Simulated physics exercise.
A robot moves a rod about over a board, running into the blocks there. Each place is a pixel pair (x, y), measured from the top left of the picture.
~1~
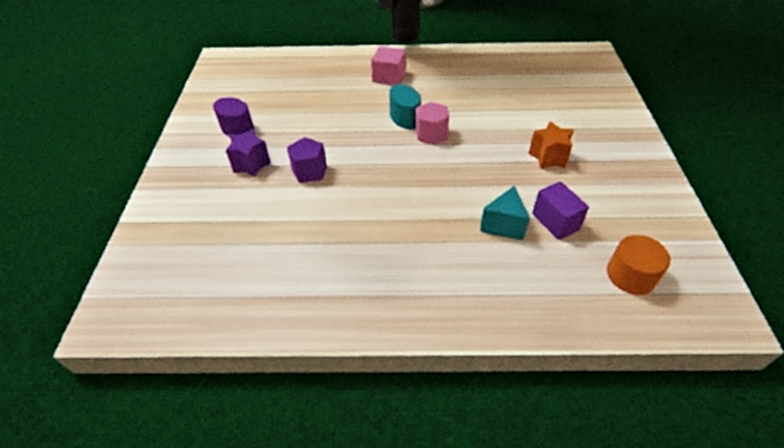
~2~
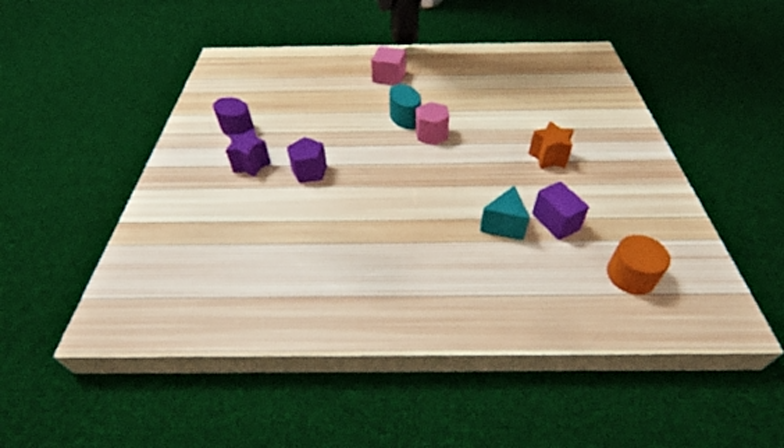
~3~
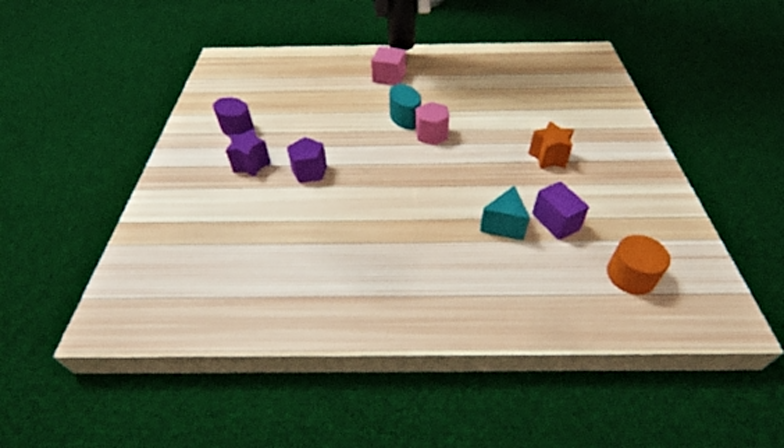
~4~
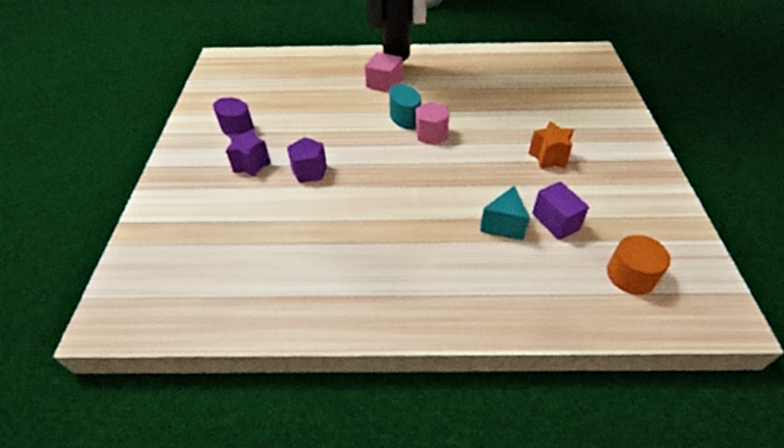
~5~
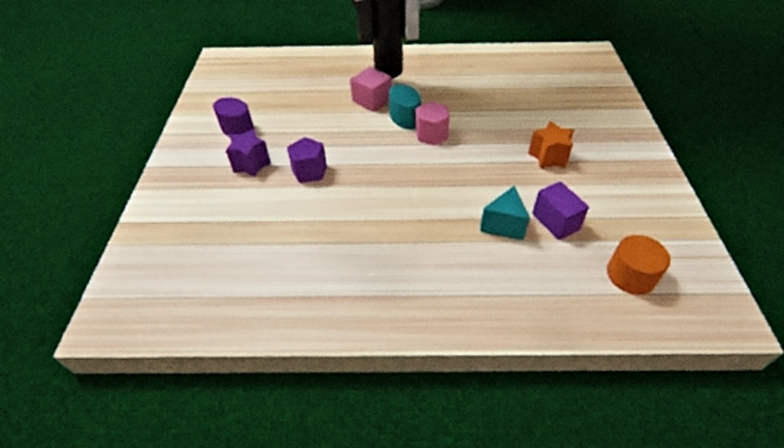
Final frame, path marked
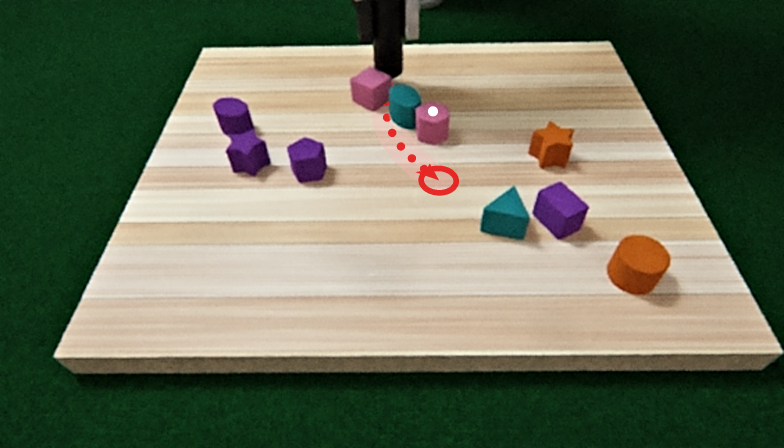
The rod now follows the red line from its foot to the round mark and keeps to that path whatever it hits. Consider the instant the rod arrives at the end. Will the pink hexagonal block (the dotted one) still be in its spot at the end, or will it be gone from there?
At the end, its place is different.
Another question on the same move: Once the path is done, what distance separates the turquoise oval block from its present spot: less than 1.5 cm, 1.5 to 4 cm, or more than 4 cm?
Covers over 4 cm.
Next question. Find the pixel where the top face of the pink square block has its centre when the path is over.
If I read the scene right, the answer is (354, 95).
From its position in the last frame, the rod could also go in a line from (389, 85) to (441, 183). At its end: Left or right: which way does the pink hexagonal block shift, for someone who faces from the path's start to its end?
It goes left.
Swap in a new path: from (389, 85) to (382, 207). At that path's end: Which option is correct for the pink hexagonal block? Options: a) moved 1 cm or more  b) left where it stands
That would be a.
Drawn move, from (389, 85) by way of (387, 116) and (403, 149) to (439, 180); the dot is on the pink hexagonal block.
On the path given first. One third of the way, rod at (386, 102); pink square block at (354, 95), turned 40° clockwise; turquoise oval block at (410, 110); pink hexagonal block at (444, 118), turned 40° anticlockwise.
Two thirds of the way, rod at (403, 135); pink square block at (354, 95), turned 40° clockwise; turquoise oval block at (436, 140), turned 35° anticlockwise; pink hexagonal block at (456, 123), turned 85° anticlockwise.
At the end, rod at (440, 167); pink square block at (354, 95), turned 40° clockwise; turquoise oval block at (480, 158), turned 95° anticlockwise; pink hexagonal block at (456, 123), turned 85° anticlockwise; turquoise triangle still.
